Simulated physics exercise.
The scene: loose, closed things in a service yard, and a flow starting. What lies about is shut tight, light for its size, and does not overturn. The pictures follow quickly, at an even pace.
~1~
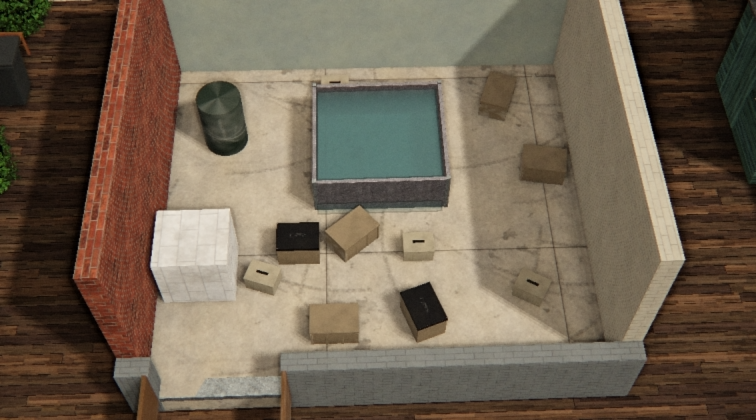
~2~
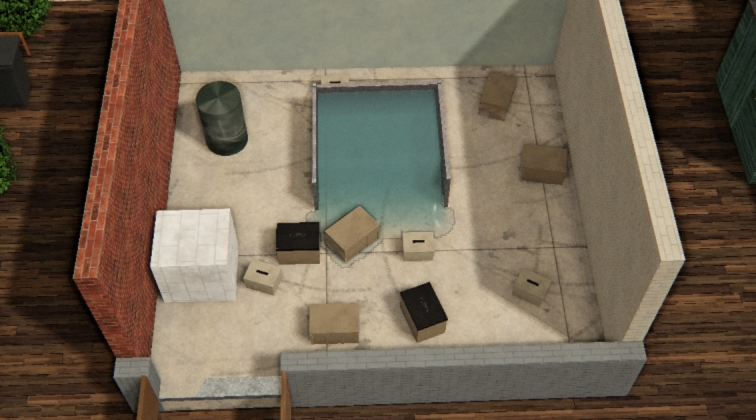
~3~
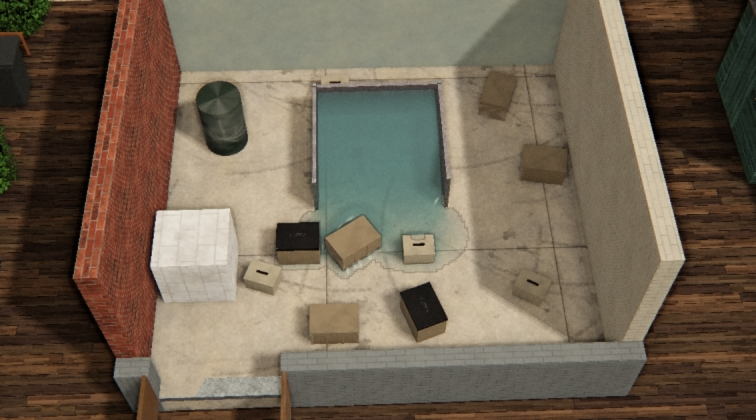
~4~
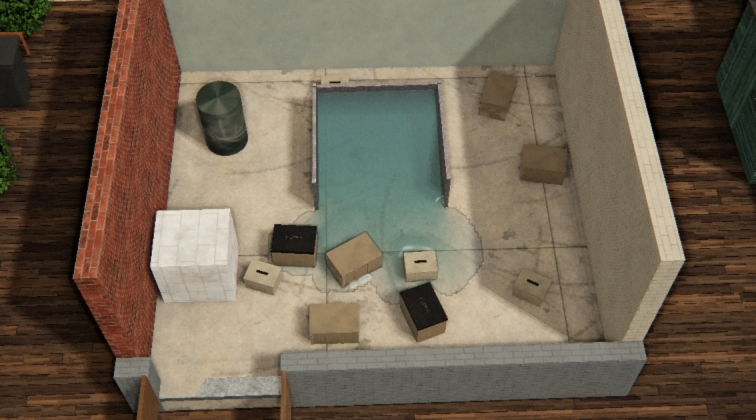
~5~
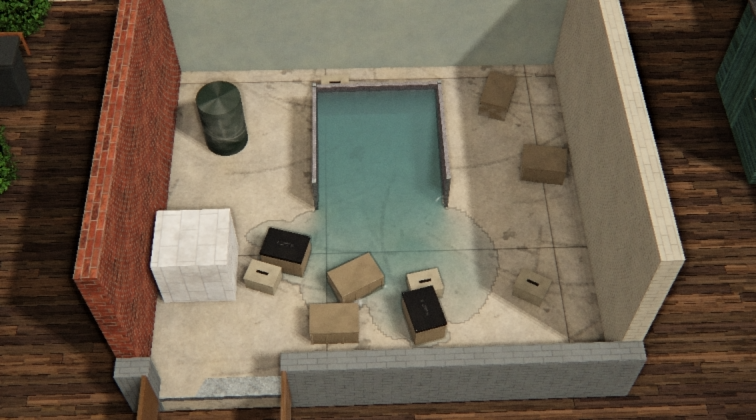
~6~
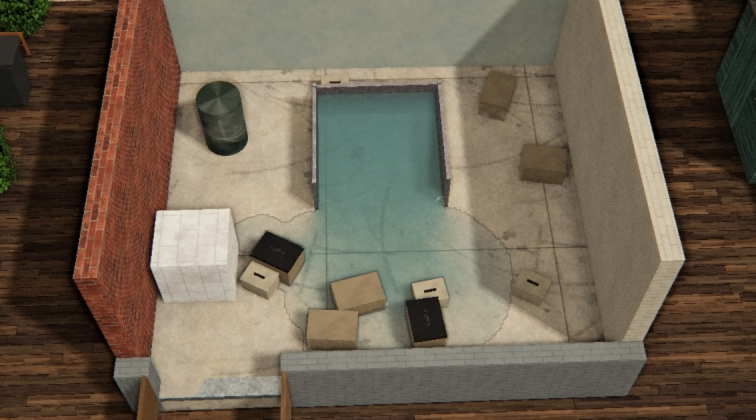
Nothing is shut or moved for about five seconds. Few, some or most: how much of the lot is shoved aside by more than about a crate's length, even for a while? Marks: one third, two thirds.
That comes to two thirds or more.
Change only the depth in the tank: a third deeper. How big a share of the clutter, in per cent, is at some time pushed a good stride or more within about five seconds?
I make it 90 per cent.
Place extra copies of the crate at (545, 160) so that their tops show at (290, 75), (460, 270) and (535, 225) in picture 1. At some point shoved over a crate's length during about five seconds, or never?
As listed: Less than that, pushed that far, pushed that far.
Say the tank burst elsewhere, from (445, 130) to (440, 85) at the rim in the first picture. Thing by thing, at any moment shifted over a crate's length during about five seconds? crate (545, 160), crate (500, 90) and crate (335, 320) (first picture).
In turn: That far or more, pushed that far, no.
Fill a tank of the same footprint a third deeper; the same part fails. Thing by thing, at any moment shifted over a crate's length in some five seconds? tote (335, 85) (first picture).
Verdict: Short of that.
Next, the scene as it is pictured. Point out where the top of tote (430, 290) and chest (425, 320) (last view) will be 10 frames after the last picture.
Close to (581, 325) and (521, 312).
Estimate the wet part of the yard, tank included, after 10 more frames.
Near 50 in a hundred.
A moment on, 3 of 10 are well off their spots; 1 afloat.
Next, 6 of 10 are well off their spots; 5 afloat.
Later, 7 of 10 are well off their spots; 5 afloat.
In the end, 8 of 10 are well off their spots, and 8 have been at some point; 4 afloat.
